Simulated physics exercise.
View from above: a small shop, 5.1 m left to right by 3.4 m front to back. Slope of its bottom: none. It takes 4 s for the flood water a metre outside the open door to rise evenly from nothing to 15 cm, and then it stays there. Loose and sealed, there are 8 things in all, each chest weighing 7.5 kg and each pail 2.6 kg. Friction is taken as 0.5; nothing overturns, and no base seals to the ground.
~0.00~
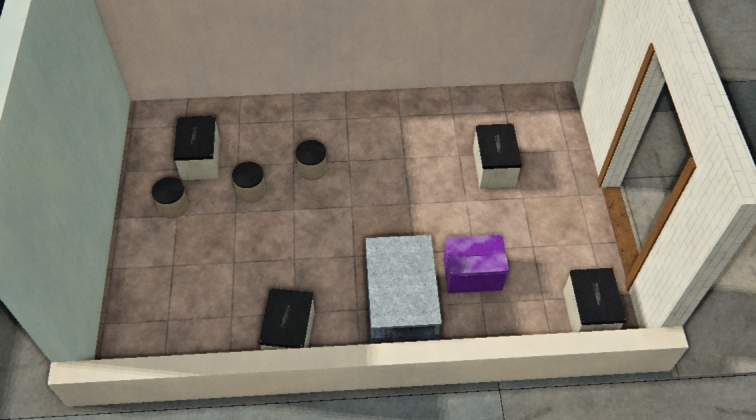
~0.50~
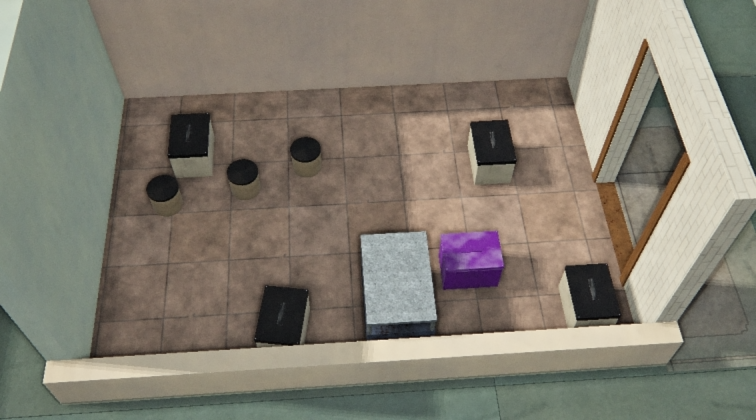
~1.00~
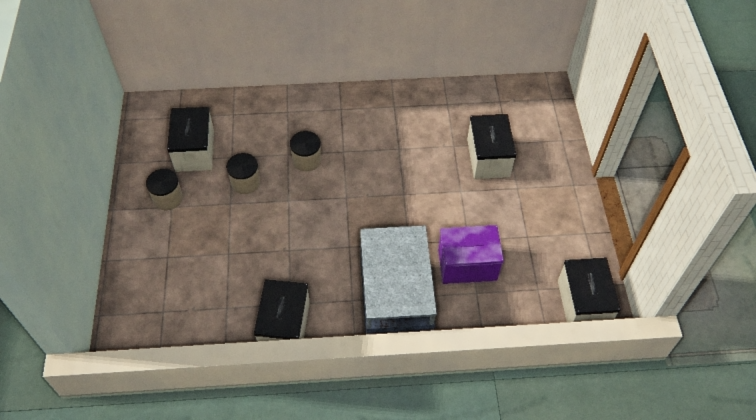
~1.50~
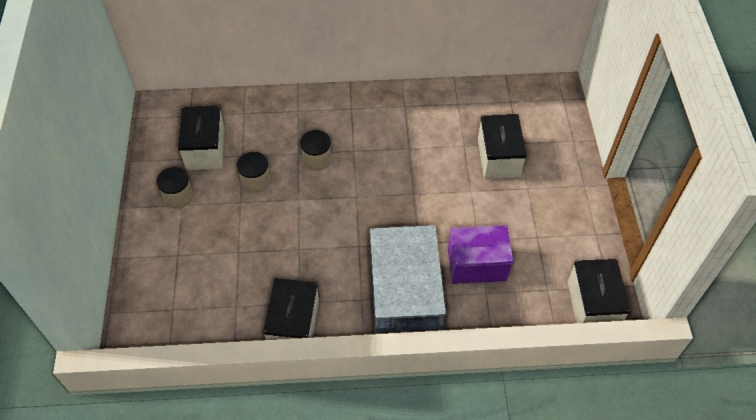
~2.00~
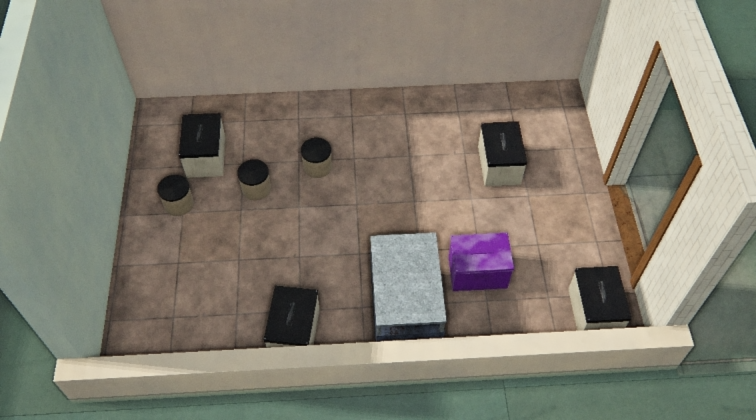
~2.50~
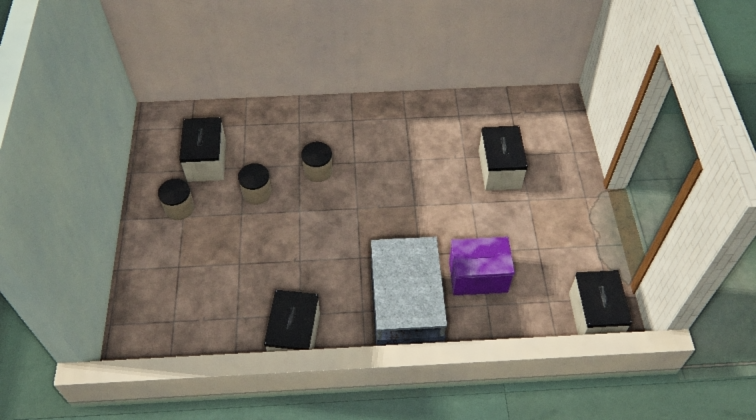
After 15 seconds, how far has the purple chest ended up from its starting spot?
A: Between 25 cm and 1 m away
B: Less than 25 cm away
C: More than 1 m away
More than 1 m away.
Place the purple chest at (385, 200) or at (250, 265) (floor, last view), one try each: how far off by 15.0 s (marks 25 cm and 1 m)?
Going in order, it gets pushed a long way and then it gets a small push.
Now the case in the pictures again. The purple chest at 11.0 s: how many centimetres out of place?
Some 300 cm from the start.
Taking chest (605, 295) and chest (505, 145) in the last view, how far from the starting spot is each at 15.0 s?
40 cm and 100 cm respectively.
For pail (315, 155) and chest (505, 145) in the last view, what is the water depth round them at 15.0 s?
Depth approx. 8 cm / 4 cm.
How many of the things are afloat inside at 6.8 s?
It comes to 2 of them.
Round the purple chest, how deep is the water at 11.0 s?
Roughly 4 cm deep.
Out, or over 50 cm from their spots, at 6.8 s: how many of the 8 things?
At that time I count 1.
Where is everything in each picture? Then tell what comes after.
In the first picture, the purple chest at (477, 254) rests on the ground; 0.0 m2 under water; 0 of 8 have shifted.
In the second picture, the purple chest at (472, 250) rests on the ground; water covers 0.0 m2; 0 of 8 have shifted.
In the third picture, the purple chest at (472, 244) rests on the ground; water covers 0.0 m2; 0 of 8 have shifted.
In the fourth picture, the purple chest at (481, 245) rests on the ground; 0.0 m2 under water; 0 of 8 have shifted.
In the fifth picture, the purple chest at (482, 252), on the bottom; water covers 0.0 m2; 0 of 8 have shifted.
In the sixth picture, the purple chest at (483, 256), on the bottom; water covers 0.2 m2; 0 of 8 have shifted.
After 3.5 s the purple chest is near (483, 256), 0.0 m from its start, aground; 0 afloat.
After 6.8 s the purple chest is near (464, 251), 0.2 m from its start, afloat; 2 afloat.
After 11.0 s the purple chest is near (211, 178), 2.8 m from its start, afloat; 7 afloat.
After 15.0 s the purple chest is near (210, 323), 2.6 m from its start, afloat; 8 afloat.
